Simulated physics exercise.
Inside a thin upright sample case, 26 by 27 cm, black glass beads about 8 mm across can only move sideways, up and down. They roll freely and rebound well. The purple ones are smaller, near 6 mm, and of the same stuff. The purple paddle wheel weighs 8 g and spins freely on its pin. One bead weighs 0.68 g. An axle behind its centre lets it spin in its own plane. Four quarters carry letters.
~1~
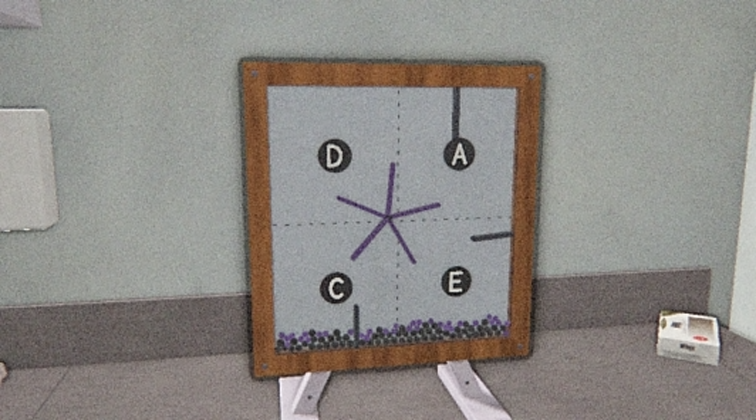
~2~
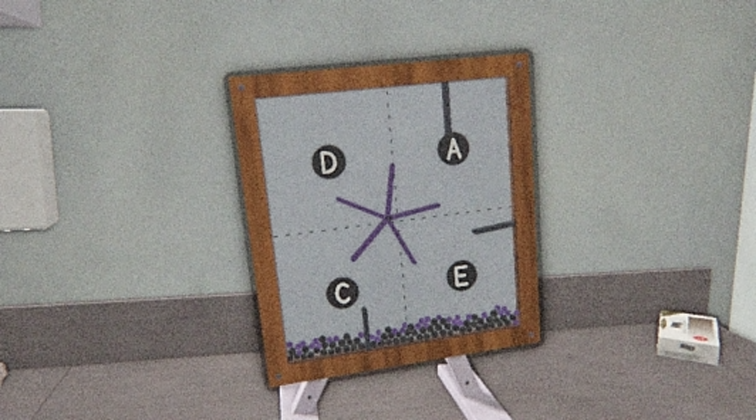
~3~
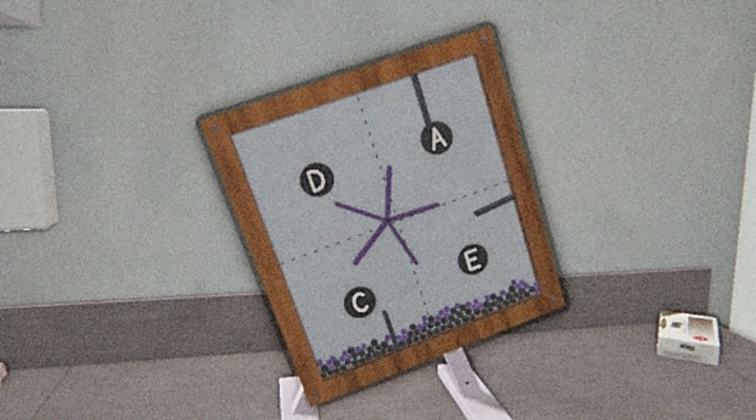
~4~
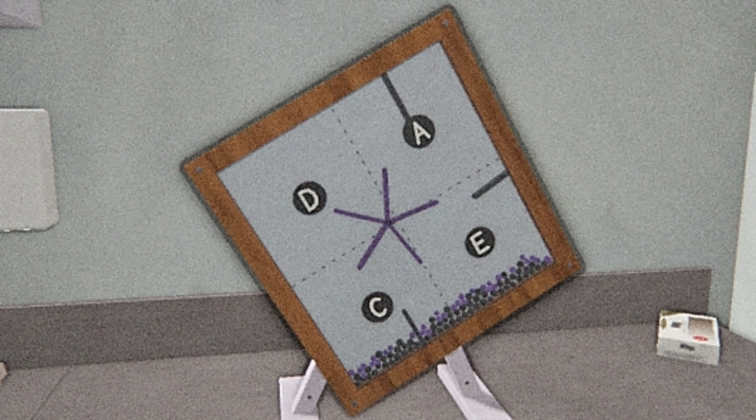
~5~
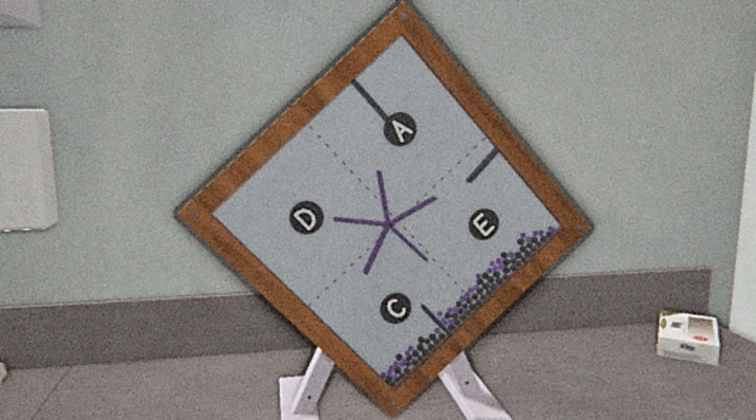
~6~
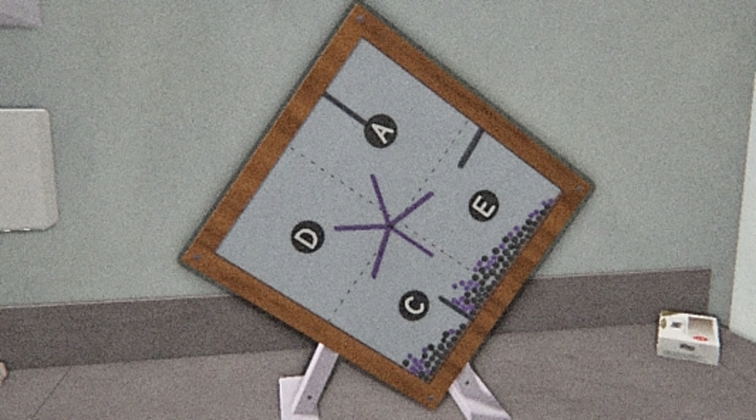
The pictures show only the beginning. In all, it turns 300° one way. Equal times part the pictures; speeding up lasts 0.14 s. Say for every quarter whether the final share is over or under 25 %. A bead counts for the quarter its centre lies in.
Quarter A: Over; quarter C: Under; quarter D: Under; quarter E: Over 25 %.
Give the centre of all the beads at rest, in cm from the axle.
Some 4 cm right and 10 cm below.
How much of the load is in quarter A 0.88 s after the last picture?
Some 0 per cent.
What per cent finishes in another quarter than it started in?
Roughly 65 per cent.
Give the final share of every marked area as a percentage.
Quarter A: 50; quarter C: 0; quarter D: 0; quarter E: 50.
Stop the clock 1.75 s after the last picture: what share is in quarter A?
Roughly 65 per cent.
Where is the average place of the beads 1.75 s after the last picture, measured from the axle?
About 8 cm right and 8 cm below.
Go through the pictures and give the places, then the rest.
The first picture shows level; about 90 beads; beads' middle (398, 334); highest (431, 321); purple paddle wheel (388, 218); A (459, 154), C (336, 288), D (335, 156), E (456, 282).
The second picture shows turned 5° anticlockwise; beads' middle (407, 333); highest (498, 308).
The third picture shows turned 18° anticlockwise; beads' middle (431, 326); highest (514, 282); wall ends (477, 213), (430, 128), (385, 313).
The fourth picture shows turned 30° anticlockwise; beads' middle (451, 316); highest (523, 257); purple paddle wheel (388, 223).
The fifth picture shows turned 42° anticlockwise; beads' middle (467, 304); highest (551, 228).
The sixth picture shows turned 55° anticlockwise; beads' middle (476, 293); highest (551, 201); purple paddle wheel (389, 226); A (381, 131), C (414, 306), D (308, 237), E (484, 206).
Then, 0.88 s later than the last picture, it stands 143° anticlockwise; the beads' middle is 3 cm right of and 13 cm below the centre; D 100 %.
Then, 1.75 s later than the last picture, it has come round 231° anticlockwise; the beads' middle is 8 cm right of and 8 cm below the centre; A 65 %, D 35 %.
Then, 2.50 s later than the last picture, it has come round 300° anticlockwise; the beads' middle is 7 cm right of and 7 cm below the centre; A 70 %, E 30 %.
At rest 4.1 s after the last picture, it has come round 300° anticlockwise; A 50 %, C 0 %, D 0 %, E 50 %.
